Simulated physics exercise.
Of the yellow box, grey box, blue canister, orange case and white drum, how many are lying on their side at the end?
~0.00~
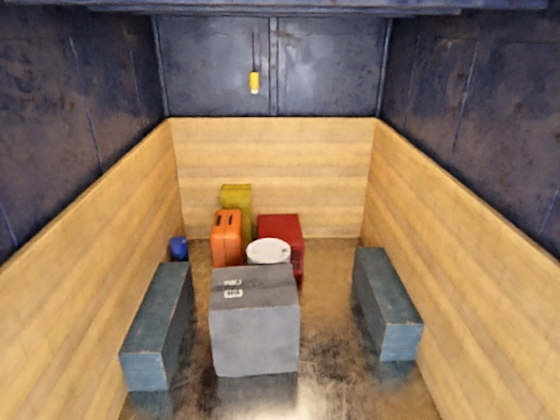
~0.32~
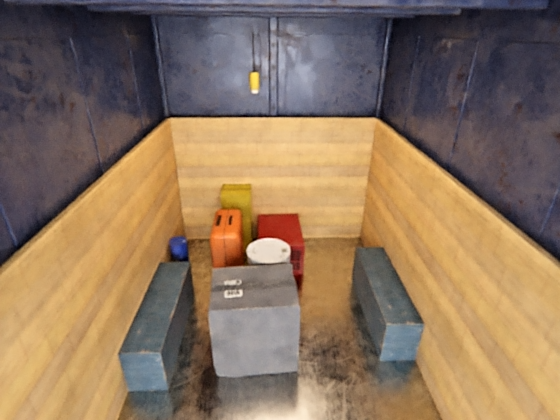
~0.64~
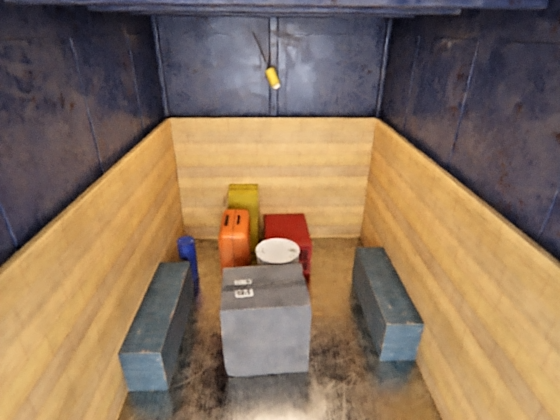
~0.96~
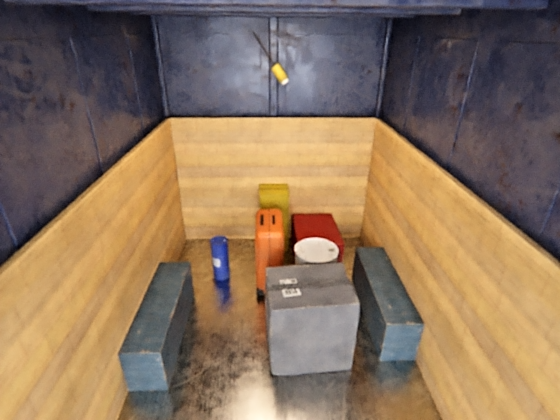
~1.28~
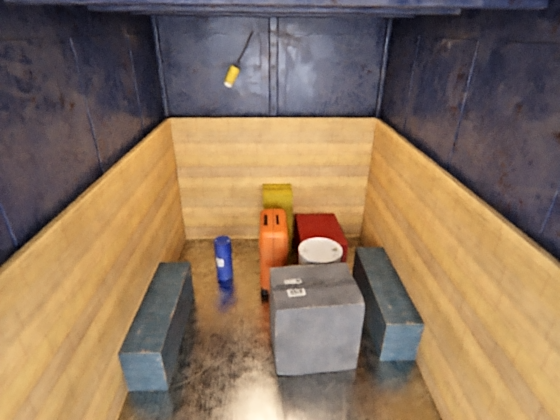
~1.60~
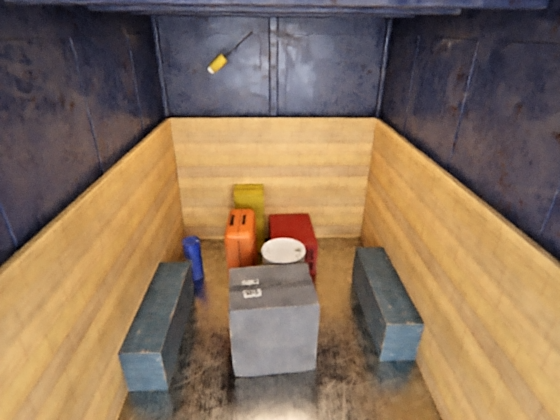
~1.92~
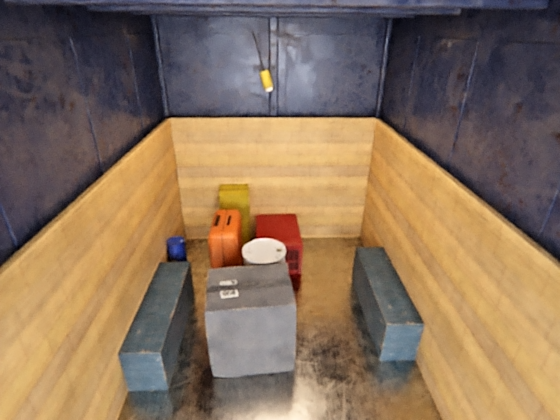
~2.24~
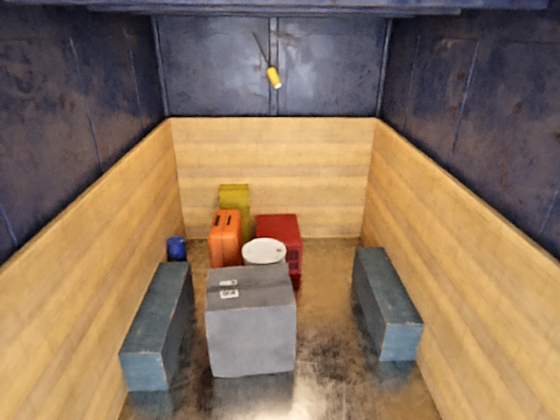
None of them are lying on their side. All five are still standing upright after sliding right and back left.
